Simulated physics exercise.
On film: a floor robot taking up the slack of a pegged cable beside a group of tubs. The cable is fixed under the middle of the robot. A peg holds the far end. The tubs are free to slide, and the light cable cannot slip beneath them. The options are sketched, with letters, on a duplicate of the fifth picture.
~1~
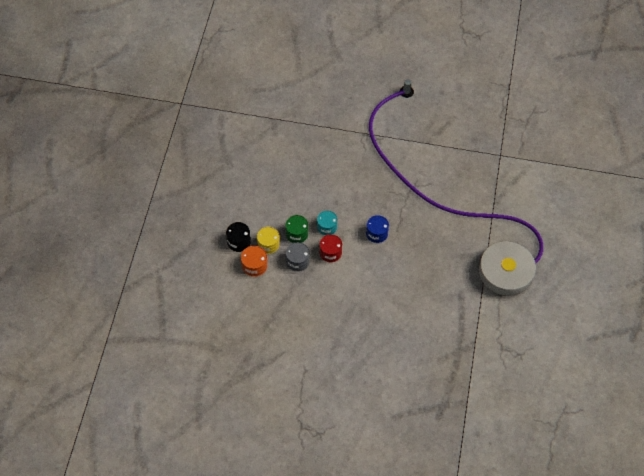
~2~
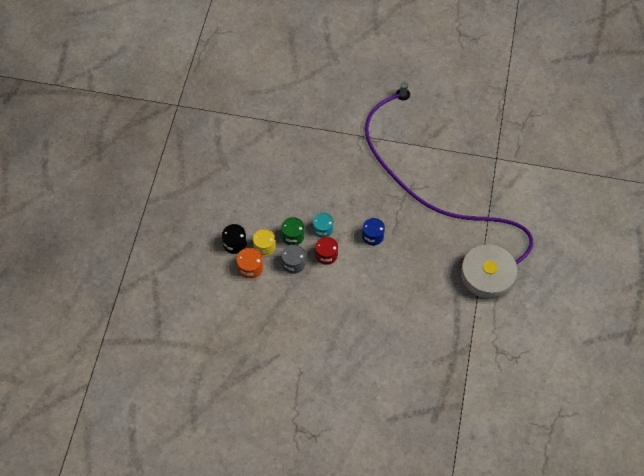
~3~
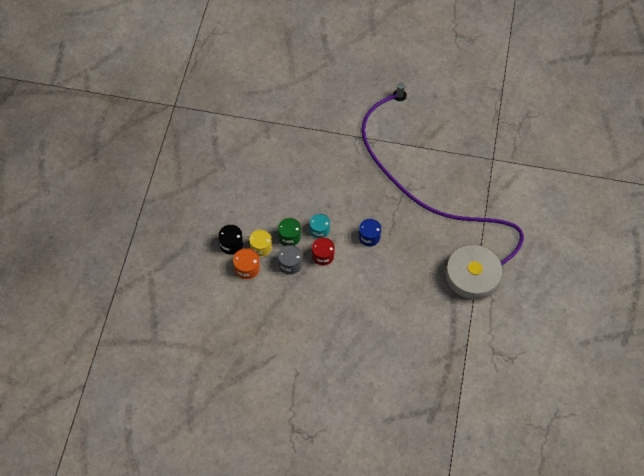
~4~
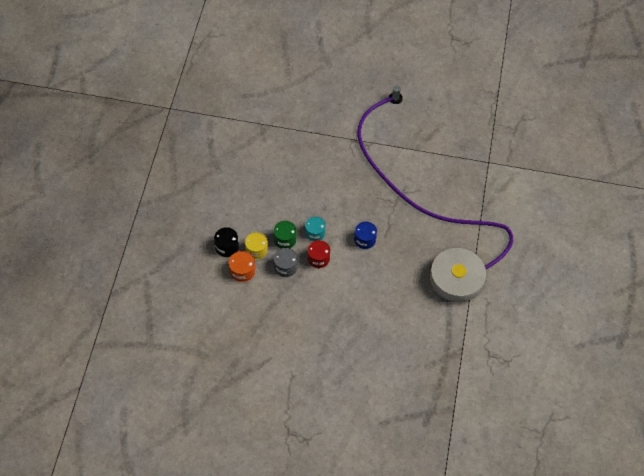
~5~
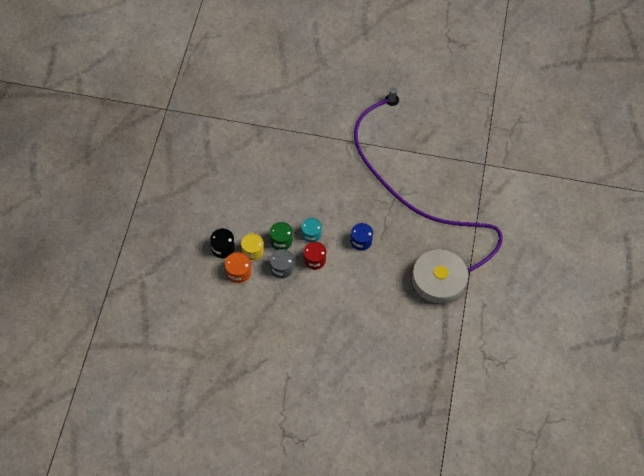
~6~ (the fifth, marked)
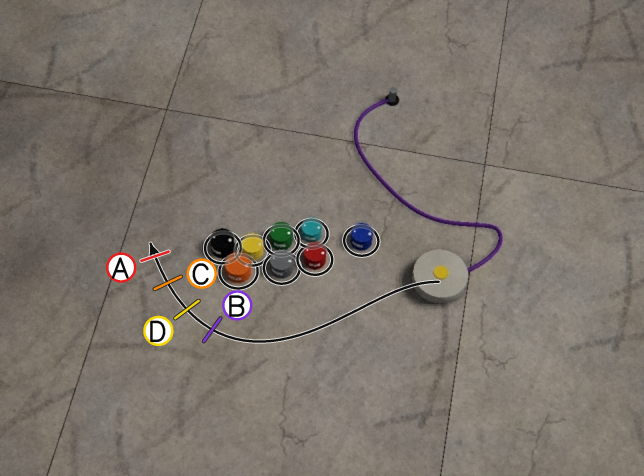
A round grey robot with a yellow spot, joined by a curving purple cable to a small dark peg, slid steadily left across the tiled floor toward a cluster of colourful tubs that stayed bunched together.
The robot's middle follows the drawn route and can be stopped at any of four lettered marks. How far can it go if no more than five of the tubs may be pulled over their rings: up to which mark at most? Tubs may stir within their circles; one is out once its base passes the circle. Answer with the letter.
Up to mark C.
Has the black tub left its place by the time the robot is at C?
By then, no.
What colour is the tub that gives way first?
The blue one.
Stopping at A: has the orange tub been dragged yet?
Yes.
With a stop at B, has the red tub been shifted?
No.
On the copy, A at (155, 256); B at (212, 330); C at (168, 283); D at (187, 310); the route from (439, 282) via (272, 341) to (151, 244).
On C. First, robot (342, 314).
Then, robot (233, 334).
Finally, robot (167, 278); grey tub (276, 256); red tub (300, 245); blue tub (327, 218); three over the rings.
By contrast, A has eight over the rings; B is within the limit but short; D is within the limit but short.
